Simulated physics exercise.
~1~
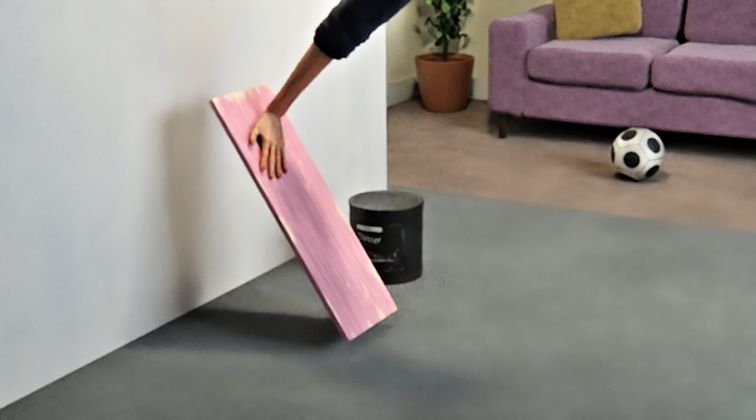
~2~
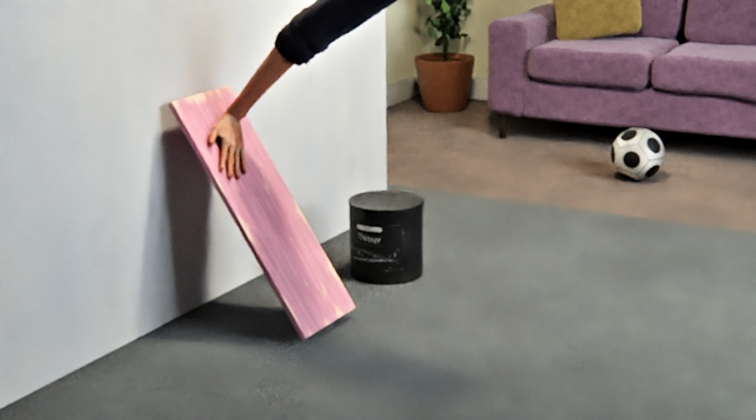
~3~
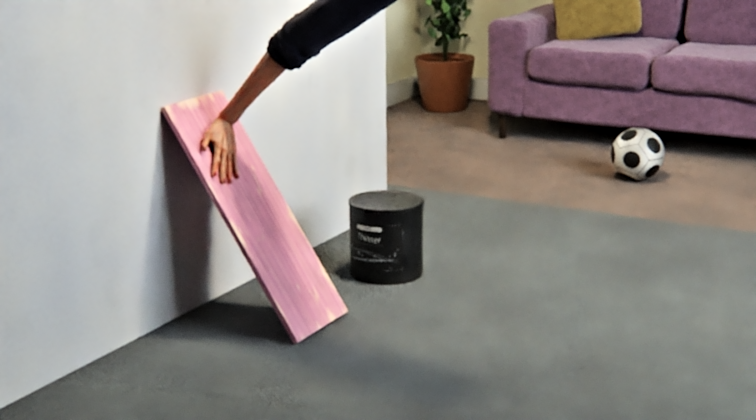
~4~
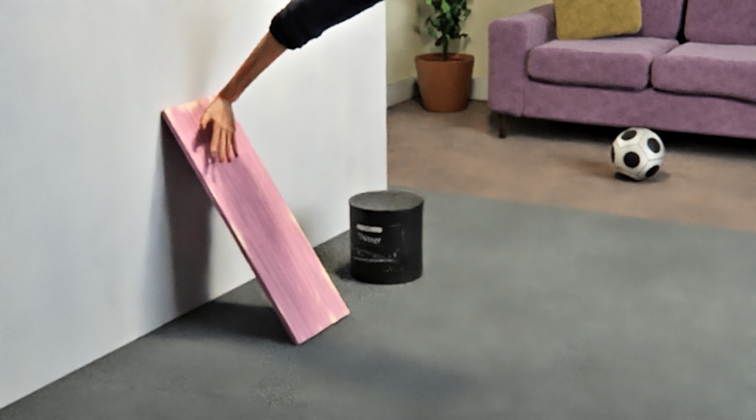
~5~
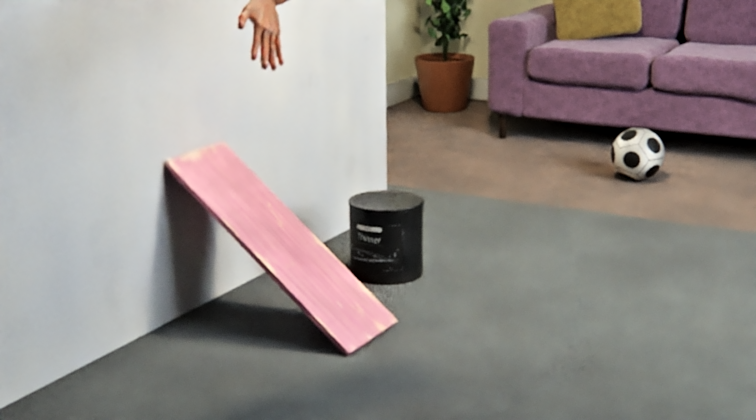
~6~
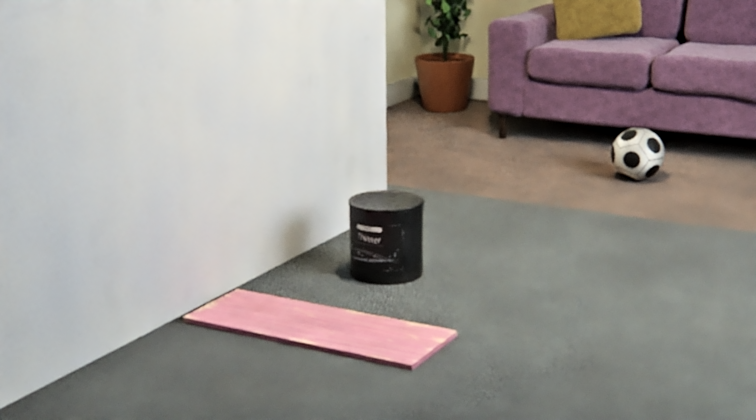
A pink board, tilted in the grip of a hand on its upper part, moves left toward a pale wall on a grey floor. Its top end comes to rest against the wall, and the hand stays on it briefly before letting go and drawing back upward. Left alone, the board starts to slip, its foot sliding out to the right while its top drops down the wall. It ends up lying flat on the floor beside the wall. A black pail stands still nearby throughout, with a purple sofa, a potted plant and a football behind.
